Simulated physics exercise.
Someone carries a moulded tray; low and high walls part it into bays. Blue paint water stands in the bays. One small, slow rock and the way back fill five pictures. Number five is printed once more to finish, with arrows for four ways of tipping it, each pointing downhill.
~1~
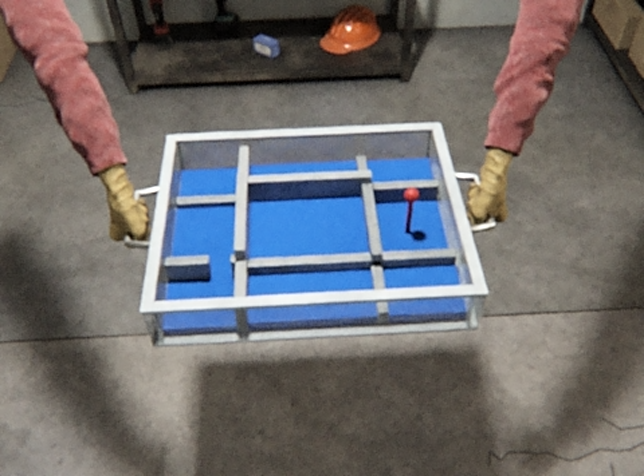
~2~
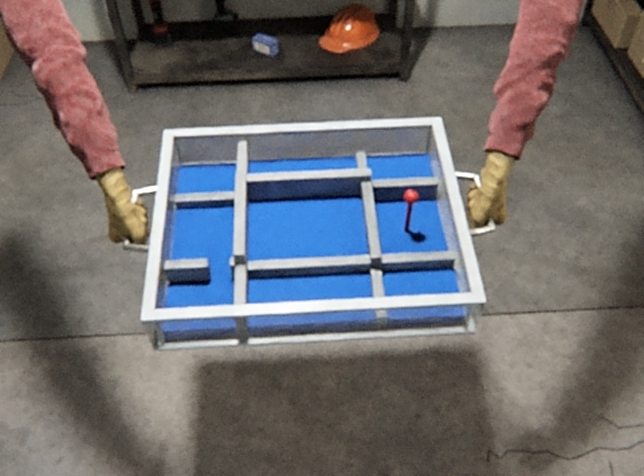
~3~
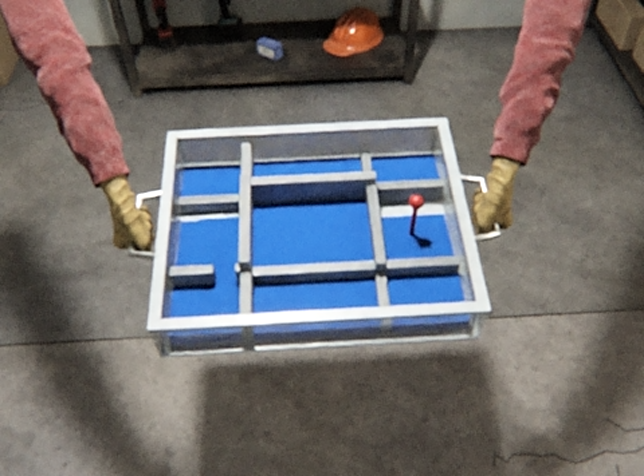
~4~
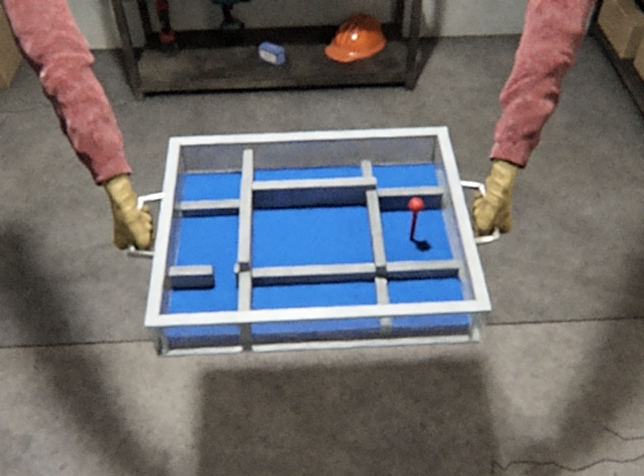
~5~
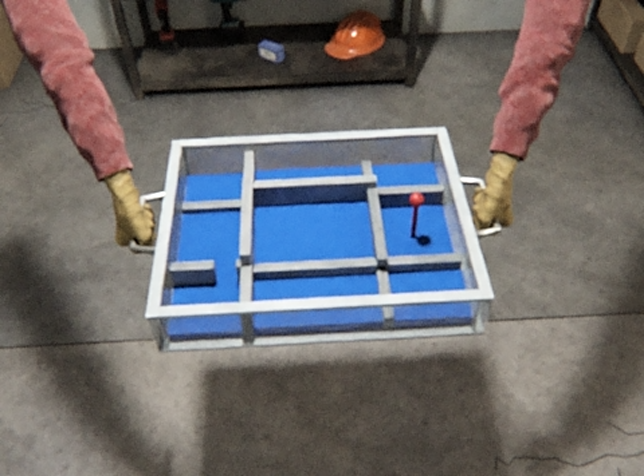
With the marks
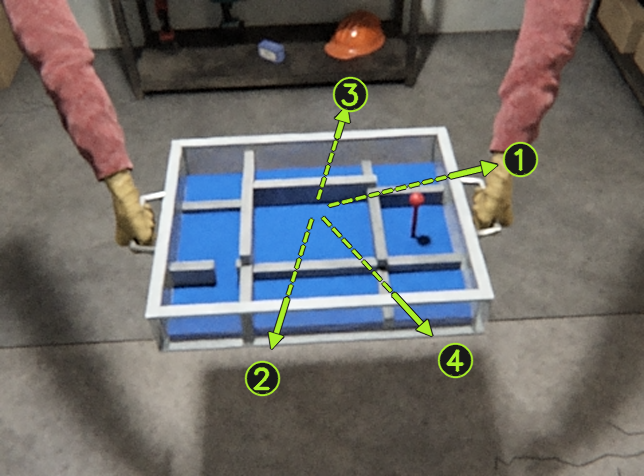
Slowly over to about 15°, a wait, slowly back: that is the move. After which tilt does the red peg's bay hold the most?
Best: 1.
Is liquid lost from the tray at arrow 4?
No, all stays in.
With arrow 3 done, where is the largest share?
That is the central bay.
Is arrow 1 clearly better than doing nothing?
Yes.
On the marked copy, 1 ends at (491, 166); 2 ends at (273, 343); 3 ends at (345, 111); 4 ends at (428, 331).
With 1, about 12 % of the liquid ends in the peg's bay; nothing spills.
With 2, about 4 % of the liquid ends in the peg's bay; nothing spills.
With 3, about 6 % of the liquid ends in the peg's bay; nothing spills.
With 4, about 5 % of the liquid ends in the peg's bay; nothing spills.
